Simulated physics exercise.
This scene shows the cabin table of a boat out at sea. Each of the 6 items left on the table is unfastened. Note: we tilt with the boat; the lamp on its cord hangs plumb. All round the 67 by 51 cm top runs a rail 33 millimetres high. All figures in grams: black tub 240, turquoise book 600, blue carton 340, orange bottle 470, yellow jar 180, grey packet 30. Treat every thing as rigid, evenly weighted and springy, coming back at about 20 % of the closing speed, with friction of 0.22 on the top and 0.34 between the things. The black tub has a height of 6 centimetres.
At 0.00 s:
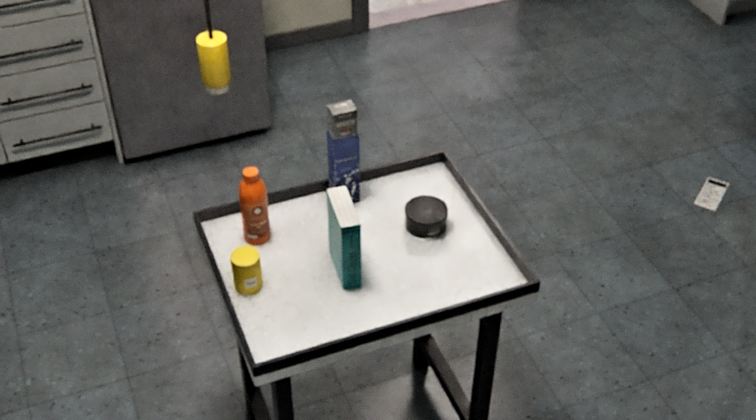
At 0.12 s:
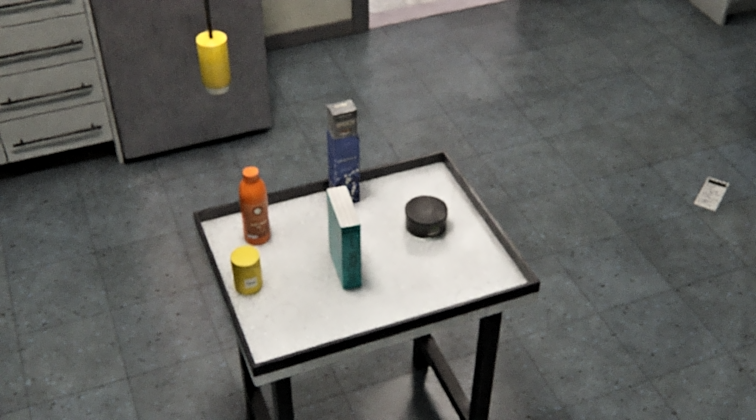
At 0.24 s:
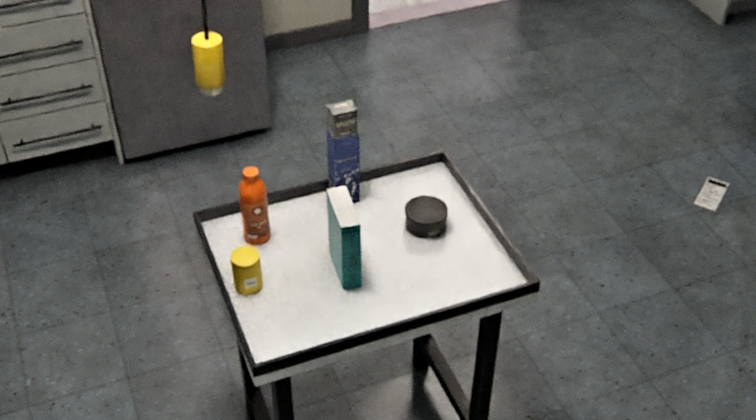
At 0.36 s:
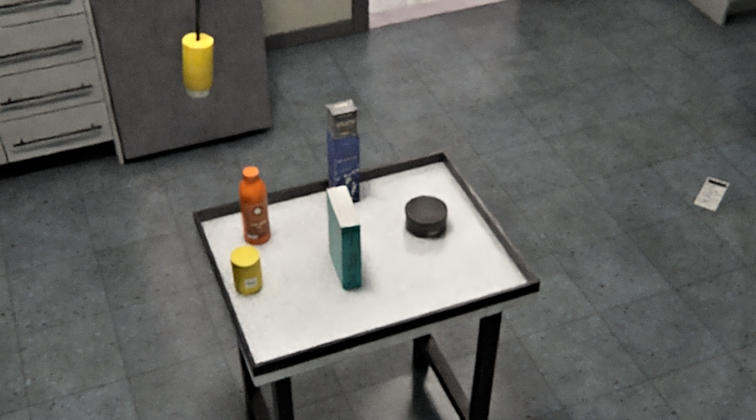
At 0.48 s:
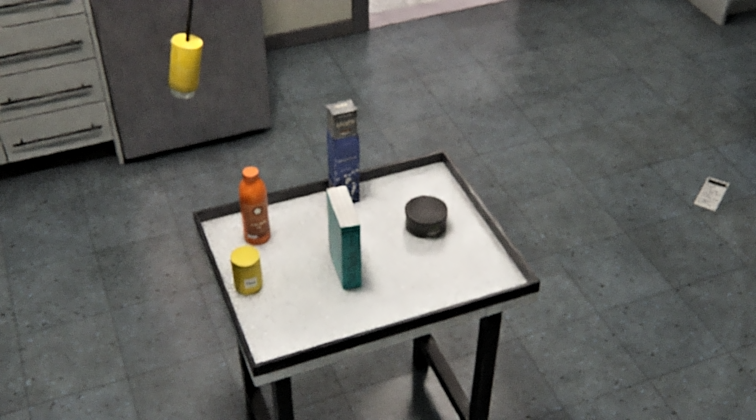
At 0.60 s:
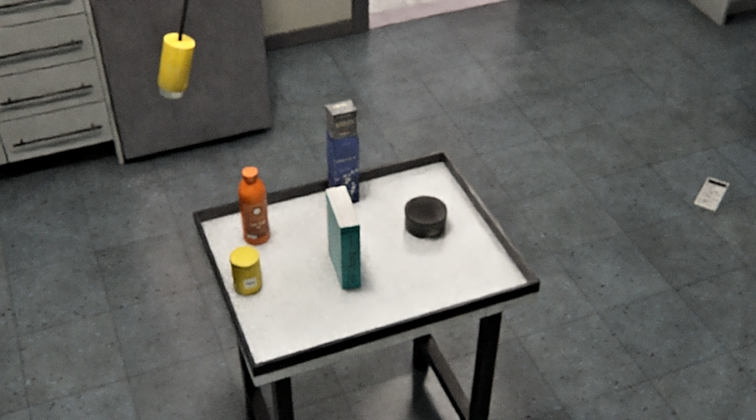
At first, a yellow lamp hangs straight down beyond a railed white table holding an orange bottle, yellow jar, turquoise book, black tub and a blue carton topped by a grey packet. Then the lamp gradually swings a little to the left, its cord slanting, while everything on the table stays still.
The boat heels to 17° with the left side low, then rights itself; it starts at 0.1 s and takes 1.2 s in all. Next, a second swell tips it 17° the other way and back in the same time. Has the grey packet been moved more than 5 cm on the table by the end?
No.
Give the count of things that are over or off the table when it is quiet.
0.
After 0.90 s, boat heeled 13°, left side down; grey packet slid 5 cm near (324, 124); blue carton slid 5 cm; turquoise book slid 5 cm.
After 1.90 s, boat heeled 17°, right side down; grey packet slid 8 cm near (312, 127); blue carton slid 8 cm; turquoise book slid 7 cm.
After 2.20 s, boat heeled 8°, right side down; grey packet slid 2 cm near (336, 122); yellow jar slid 4 cm; blue carton slid 2 cm.
At rest (3.0 s), not toppled but over 5 cm from the start, yellow jar; the other 5 in place, give or take 5 cm. Seen from the same camera at the end, grey packet near (343, 120).
